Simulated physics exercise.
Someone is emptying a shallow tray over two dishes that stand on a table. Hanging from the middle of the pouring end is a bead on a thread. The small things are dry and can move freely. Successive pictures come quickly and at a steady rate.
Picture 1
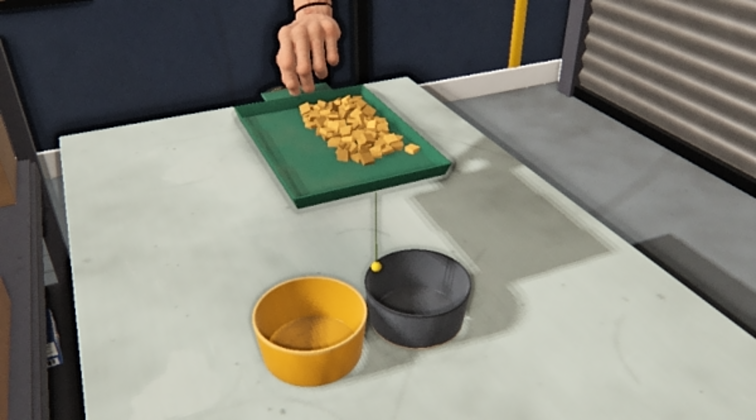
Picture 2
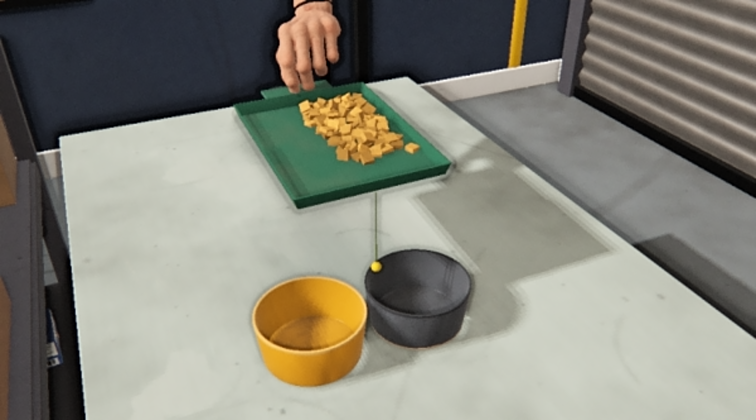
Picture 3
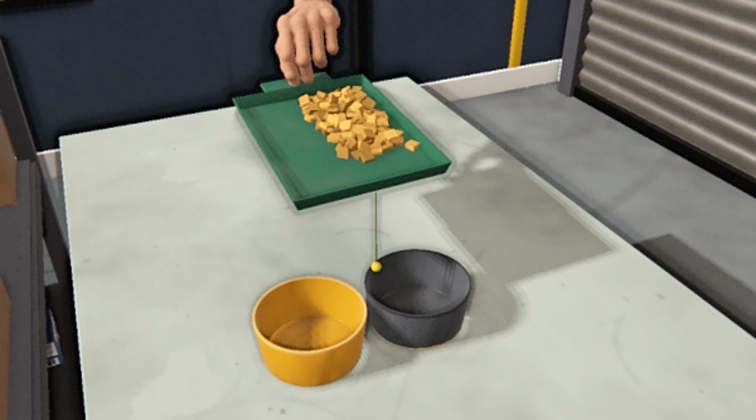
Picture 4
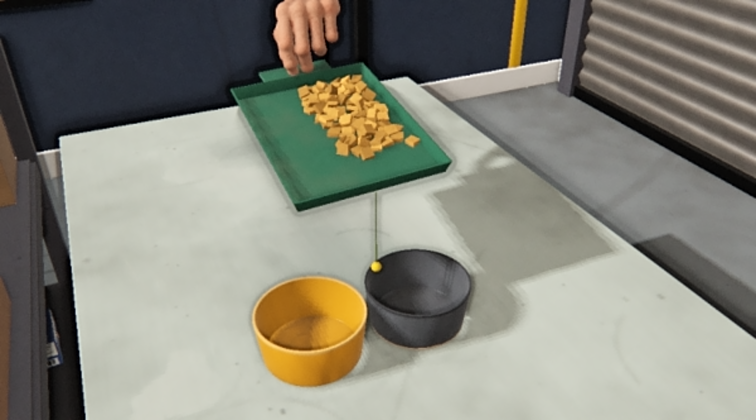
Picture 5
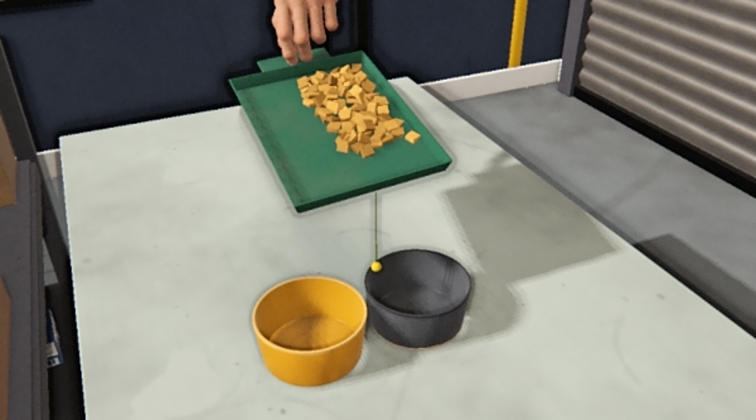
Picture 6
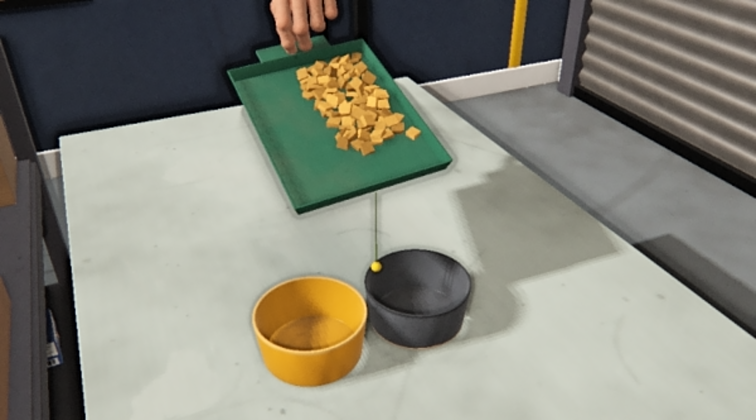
A hand at the back of a green tray of cereal squares gradually raised its far end, tilting it slightly toward the left front corner, while the yellow and black bowls stayed still on the table.
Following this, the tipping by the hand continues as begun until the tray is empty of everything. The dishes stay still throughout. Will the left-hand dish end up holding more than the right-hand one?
Yes - winner: Left dish.
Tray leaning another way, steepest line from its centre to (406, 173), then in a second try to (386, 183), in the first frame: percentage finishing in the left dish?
About 0 % and about 0 %.
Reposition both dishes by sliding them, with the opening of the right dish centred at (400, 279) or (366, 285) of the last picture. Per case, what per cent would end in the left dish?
60 %, then 30 %.
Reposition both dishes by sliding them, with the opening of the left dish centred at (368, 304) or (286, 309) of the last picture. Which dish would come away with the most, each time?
Try 1: The dish at left. Try 2: The dish at left.
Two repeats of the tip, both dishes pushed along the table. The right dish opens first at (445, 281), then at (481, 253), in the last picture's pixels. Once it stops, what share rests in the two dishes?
90 % for the first, 30 % for the second.
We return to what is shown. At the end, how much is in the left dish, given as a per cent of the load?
Close to 70 in every hundred pieces.
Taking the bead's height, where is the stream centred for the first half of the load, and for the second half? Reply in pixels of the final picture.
The opening part goes through (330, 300); what follows goes through (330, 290).
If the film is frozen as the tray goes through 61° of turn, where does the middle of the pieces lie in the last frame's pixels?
Look around (340, 198) in the last picture.
Soon after the last picture, tray tipped steeply; about two thirds on the tray; a stray few in the left dish; a stray few in the right dish; about a quarter in the air.
A little later, tray tipped past a quarter turn; about a third on the tray; about a third in the left dish; a small part in the right dish; a small part outside both; a small part in the air.
Later still, tray tipped past a quarter turn; about two thirds in the left dish; a small part in the right dish; a small part outside both.
At rest, tray tipped past a quarter turn; about two thirds in the left dish; a small part in the right dish; a small part outside both.
